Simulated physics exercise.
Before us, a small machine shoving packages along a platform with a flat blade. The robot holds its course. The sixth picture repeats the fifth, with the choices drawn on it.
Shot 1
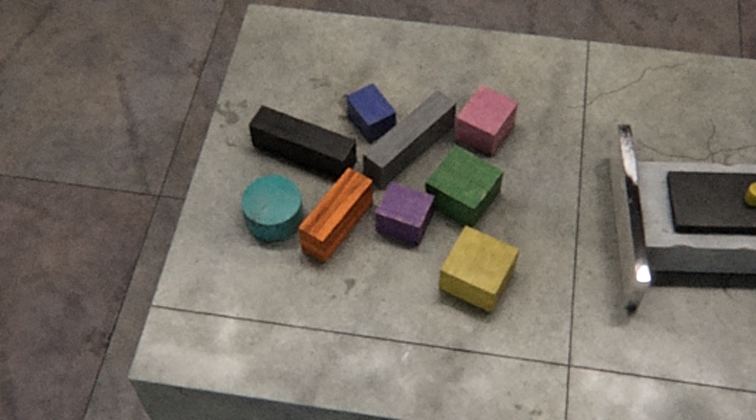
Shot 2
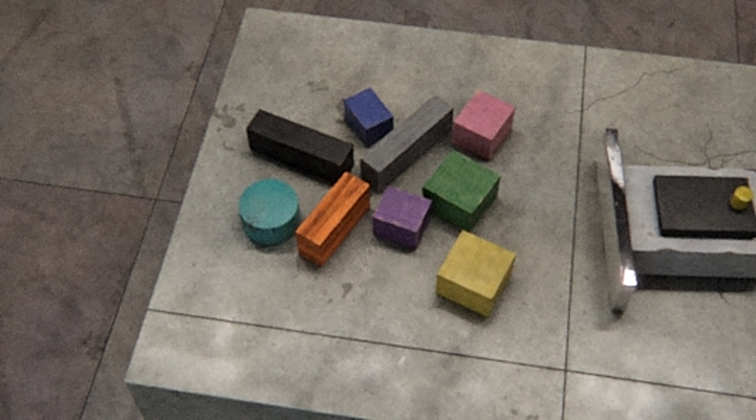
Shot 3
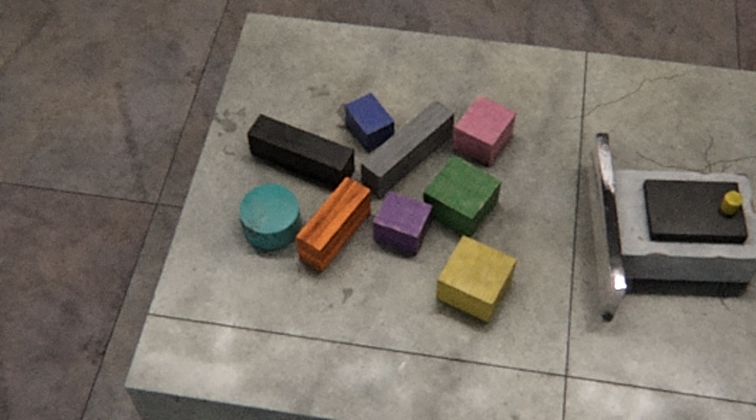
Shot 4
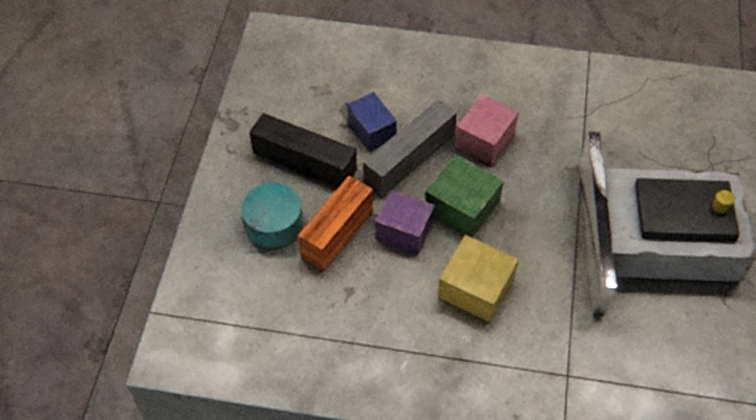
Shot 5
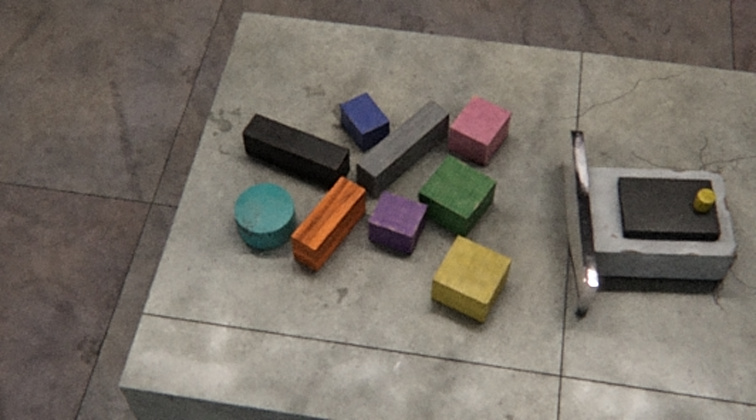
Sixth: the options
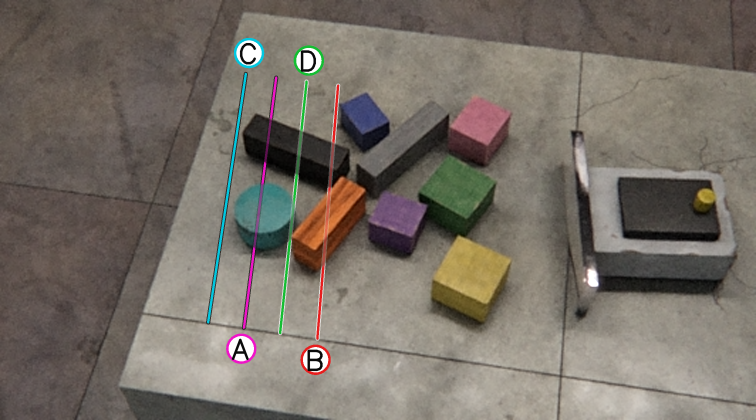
On a grey concrete platform, a small flat-bladed machine edging left toward a cluster of coloured blocks that stay still.
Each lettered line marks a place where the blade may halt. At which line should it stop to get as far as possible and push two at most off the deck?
A.
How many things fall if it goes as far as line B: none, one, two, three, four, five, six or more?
The count is none.
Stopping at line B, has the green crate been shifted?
Yes.
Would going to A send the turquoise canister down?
Yes.
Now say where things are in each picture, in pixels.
The first picture shows turquoise canister (273, 208); orange stick (337, 215); yellow crate (478, 269).
The second picture shows robot (697, 204); grey bar (407, 143).
The third picture shows robot (688, 209); pink crate (484, 131).
The fourth picture shows robot (679, 208); green crate (464, 196).
The fifth picture shows robot (660, 206); turquoise canister (265, 216); orange stick (330, 224); yellow crate (471, 279).
On the marked copy, A at (261, 192); B at (329, 201); C at (229, 188); D at (294, 197).
Taking A. A third of the way, robot (543, 191); pink crate (458, 121); yellow crate (428, 284).
Two thirds of the way, robot (426, 175); turquoise canister (229, 219); black bar (270, 141).
When it is over, robot (336, 163); black bar over the edge; turquoise canister over the edge; two fallen.
As for the rest, B is within the limit but short; C drops four; D is within the limit but short.
